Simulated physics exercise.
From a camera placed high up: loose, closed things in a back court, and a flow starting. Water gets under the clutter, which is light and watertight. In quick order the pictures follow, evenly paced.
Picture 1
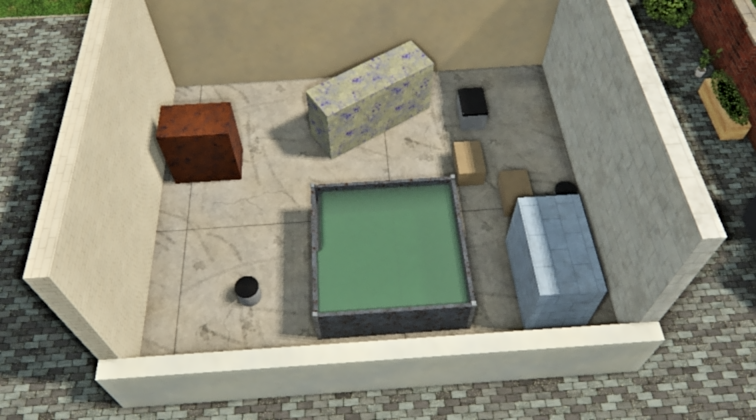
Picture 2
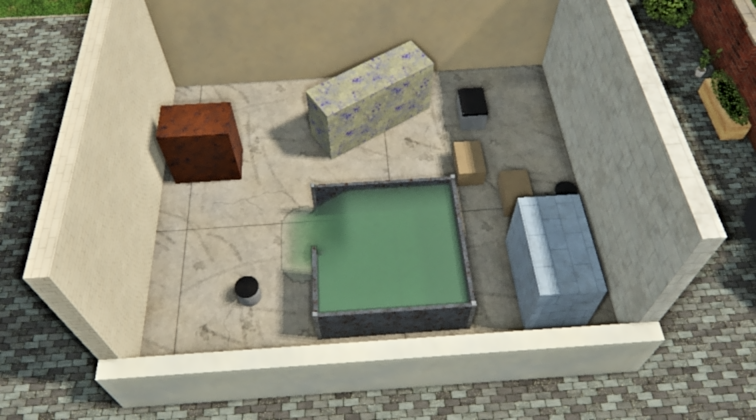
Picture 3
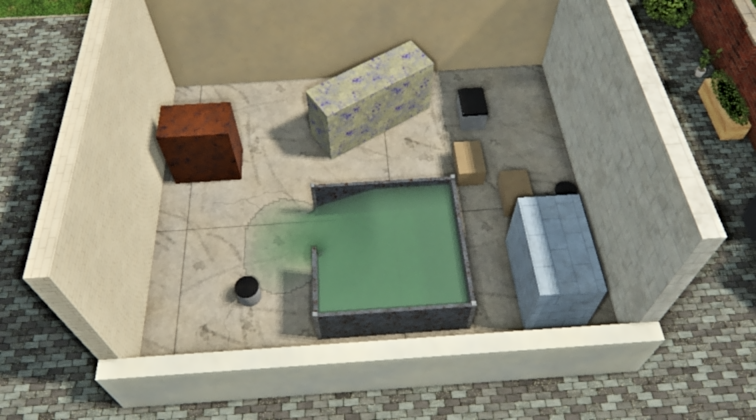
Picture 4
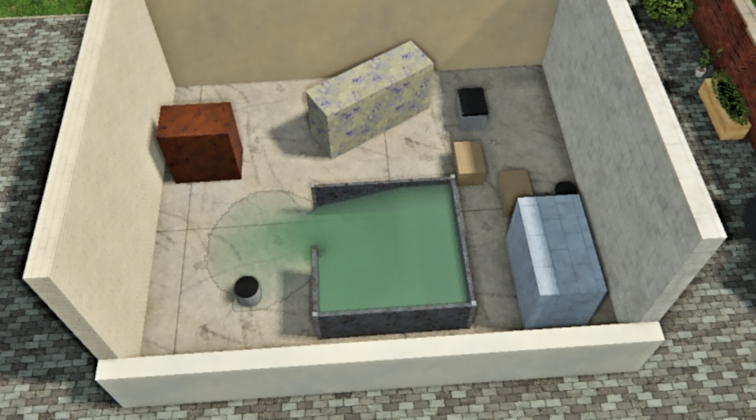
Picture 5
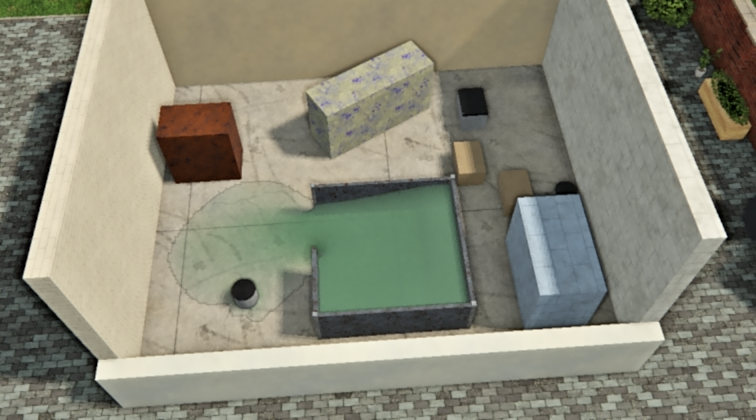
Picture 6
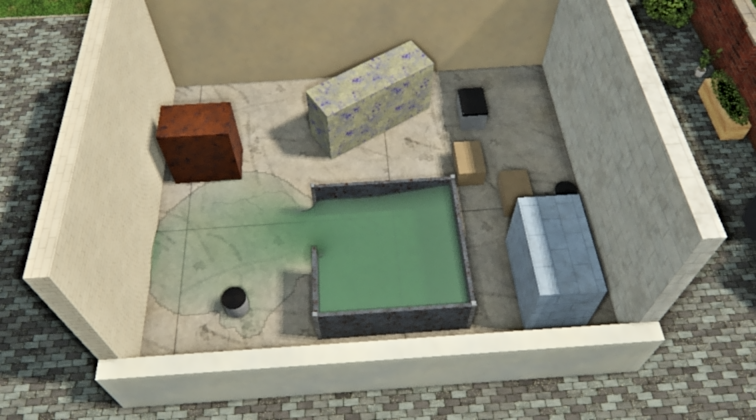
Green water pours left from a walled tank across the court and slightly shifts a pail.
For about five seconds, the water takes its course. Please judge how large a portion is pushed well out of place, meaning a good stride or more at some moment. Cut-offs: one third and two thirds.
Share shifted well: Low, below a third.
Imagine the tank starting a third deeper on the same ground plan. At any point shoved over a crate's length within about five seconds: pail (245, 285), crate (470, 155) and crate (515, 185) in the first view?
First one cleared the mark, second one missed the mark, third one missed the mark.
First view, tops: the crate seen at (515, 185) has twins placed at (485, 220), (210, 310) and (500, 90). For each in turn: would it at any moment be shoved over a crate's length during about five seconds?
The first sits tight, the second travels far and the third sits tight.
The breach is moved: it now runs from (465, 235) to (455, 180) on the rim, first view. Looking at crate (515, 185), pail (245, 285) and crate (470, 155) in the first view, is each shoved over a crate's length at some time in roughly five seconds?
Lab note - in sequence: Travelled far enough; did not travel far; did not travel far.
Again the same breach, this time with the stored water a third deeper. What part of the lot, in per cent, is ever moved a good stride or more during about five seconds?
Share: Close to 20 %.
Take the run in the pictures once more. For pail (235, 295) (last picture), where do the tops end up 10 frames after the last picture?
Close to (196, 333).
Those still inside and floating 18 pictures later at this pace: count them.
The answer would be 1.
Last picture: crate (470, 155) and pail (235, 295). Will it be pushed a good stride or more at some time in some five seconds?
Each in turn - didn't go far / got displaced.
A moment on, 1 of 5 are well off their spots; 0 afloat.
Next, 1 of 5 are well off their spots; 1 afloat.
Later, 0 of 5 are well off their spots; 1 afloat.
In the end, 0 of 5 are well off their spots, and 1 have been at some point; 1 afloat.
